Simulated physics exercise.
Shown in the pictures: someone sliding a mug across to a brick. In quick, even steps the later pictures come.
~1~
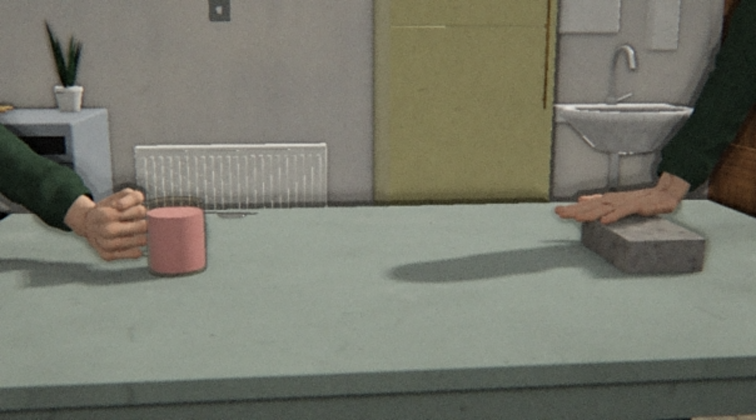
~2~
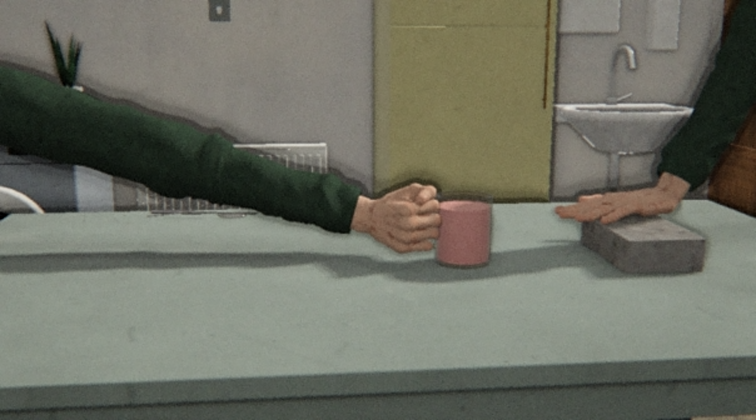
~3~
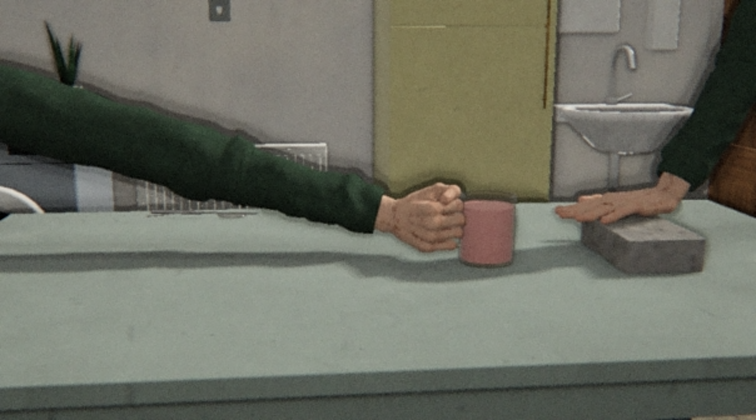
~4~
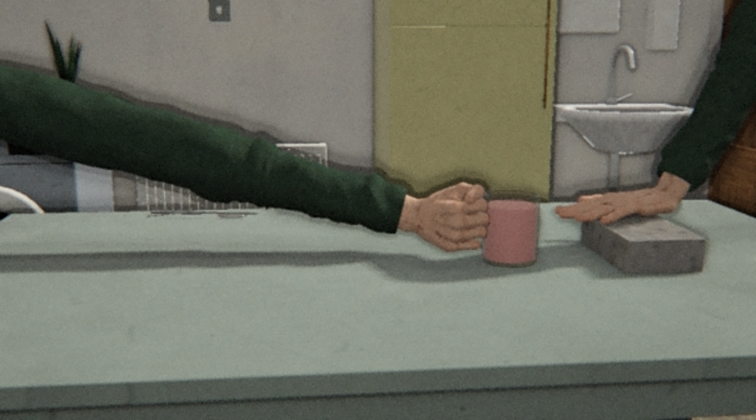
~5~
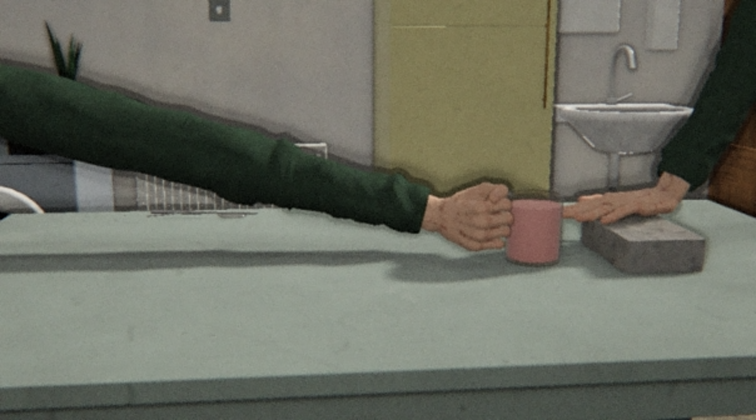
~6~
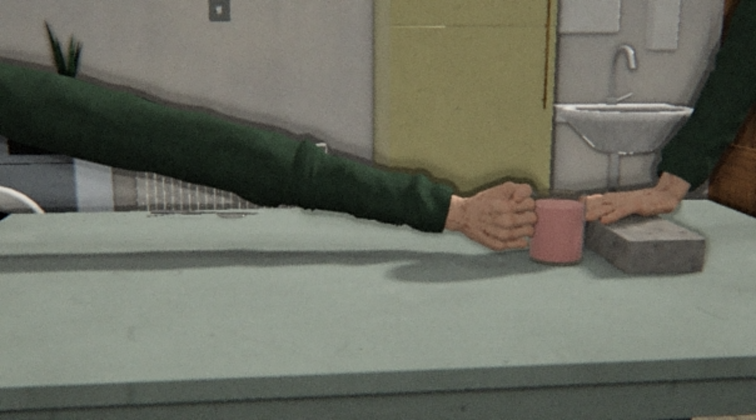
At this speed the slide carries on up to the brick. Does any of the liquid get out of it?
Overflows.
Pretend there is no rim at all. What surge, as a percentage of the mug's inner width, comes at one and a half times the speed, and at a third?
65 %, then 15 %.
Shortly, the mug meets the brick.
Then, the pink milk surges up the wall; it has lost some.
At the finish, the mug stands at the brick; it has lost some.
